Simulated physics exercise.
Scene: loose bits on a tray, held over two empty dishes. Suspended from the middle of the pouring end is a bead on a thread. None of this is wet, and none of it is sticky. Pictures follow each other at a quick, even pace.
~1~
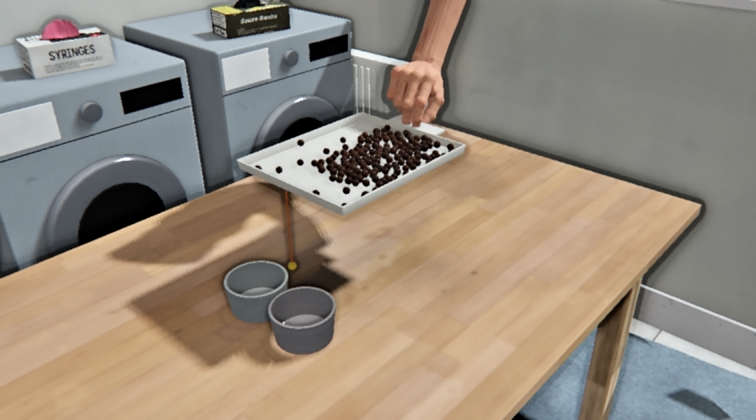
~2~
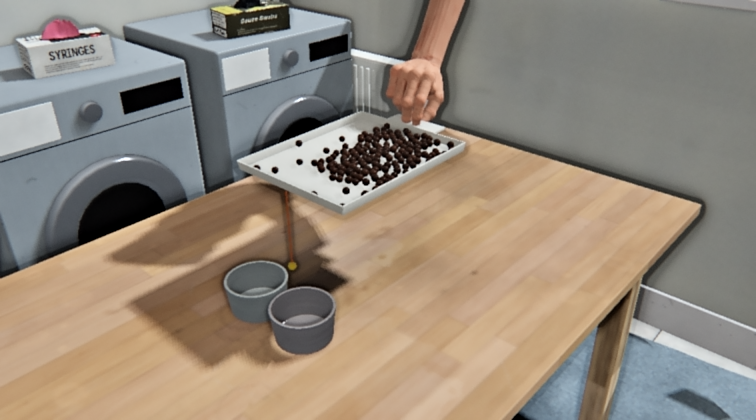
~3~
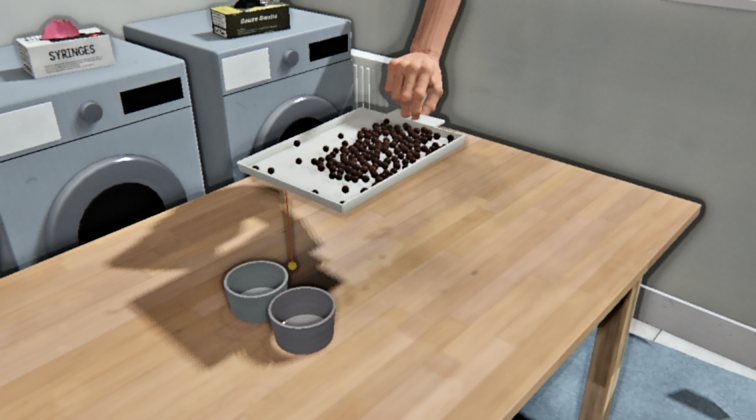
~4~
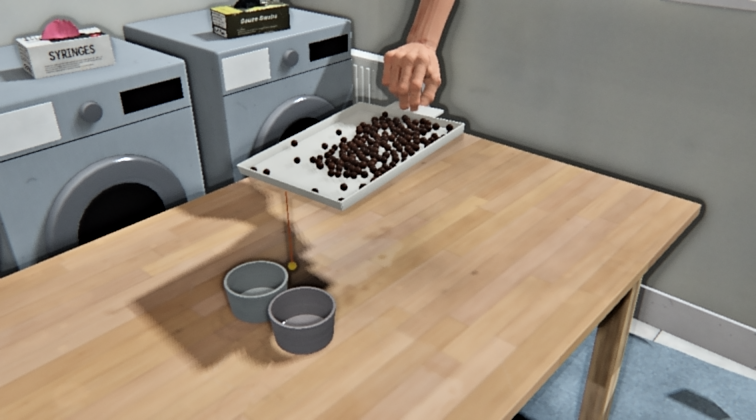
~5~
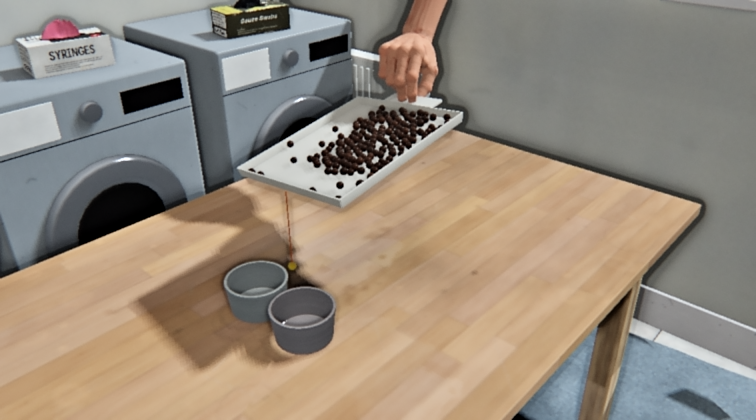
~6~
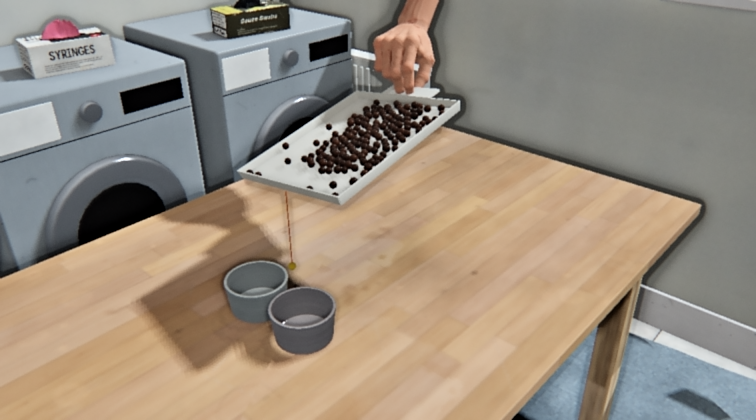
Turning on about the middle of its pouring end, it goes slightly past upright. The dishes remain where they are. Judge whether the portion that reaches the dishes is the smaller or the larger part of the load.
It is the smaller part.
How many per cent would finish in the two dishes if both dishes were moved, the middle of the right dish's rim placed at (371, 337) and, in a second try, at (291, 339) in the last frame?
0 %, then 0 %.
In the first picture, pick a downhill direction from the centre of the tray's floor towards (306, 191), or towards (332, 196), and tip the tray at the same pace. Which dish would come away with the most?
For the first slope the righthand dish, for the second the righthand dish.
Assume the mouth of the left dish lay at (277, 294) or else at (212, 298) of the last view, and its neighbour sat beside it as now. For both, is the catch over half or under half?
One: Below a half. Two: Less than half.
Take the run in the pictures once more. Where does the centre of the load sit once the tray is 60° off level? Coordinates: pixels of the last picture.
Roughly at (262, 174).
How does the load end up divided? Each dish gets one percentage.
In the left dish 10 per cent comes to rest, in the right dish 0 per cent.
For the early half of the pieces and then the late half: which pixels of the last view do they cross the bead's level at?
(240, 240) for the early half, (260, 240) for the late half.
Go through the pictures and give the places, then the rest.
In the first picture, corners of the pouring end at (239, 160) and (343, 206), level; middle of the load at (378, 157), chocolate balls; left dish at (233, 303); right dish at (279, 334); bead on its thread at (292, 266).
In the second picture, corners of the pouring end at (239, 160) and (343, 206), level; middle of the load at (378, 156).
In the third picture, corners of the pouring end at (239, 162) and (342, 204), tipped barely, lowest at the left corner; middle of the load at (377, 152).
In the fourth picture, corners of the pouring end at (239, 165) and (341, 201), tipped a little, lowest at the left corner; middle of the load at (376, 147).
In the fifth picture, corners of the pouring end at (239, 167) and (340, 198), tipped a little, lowest at the left corner; middle of the load at (373, 141), a small part on the move.
In the sixth picture, corners of the pouring end at (240, 170) and (338, 196), tipped clearly, lowest at the left corner; middle of the load at (367, 137), nearly all on the move; left dish at (233, 303); right dish at (279, 334).
Soon after the last picture, tray tipped steeply; about two thirds on the tray; a stray few in the left dish; about a quarter outside both; a small part in the air.
A little later, tray tipped right over; a stray few on the tray; a small part in the left dish; most outside both; a small part in the air.
Later still, tray tipped past a quarter turn; a small part in the left dish; nearly all outside both.
By the end, tray tipped past a quarter turn; none in the right dish; a small part in the left dish; nearly all outside both.
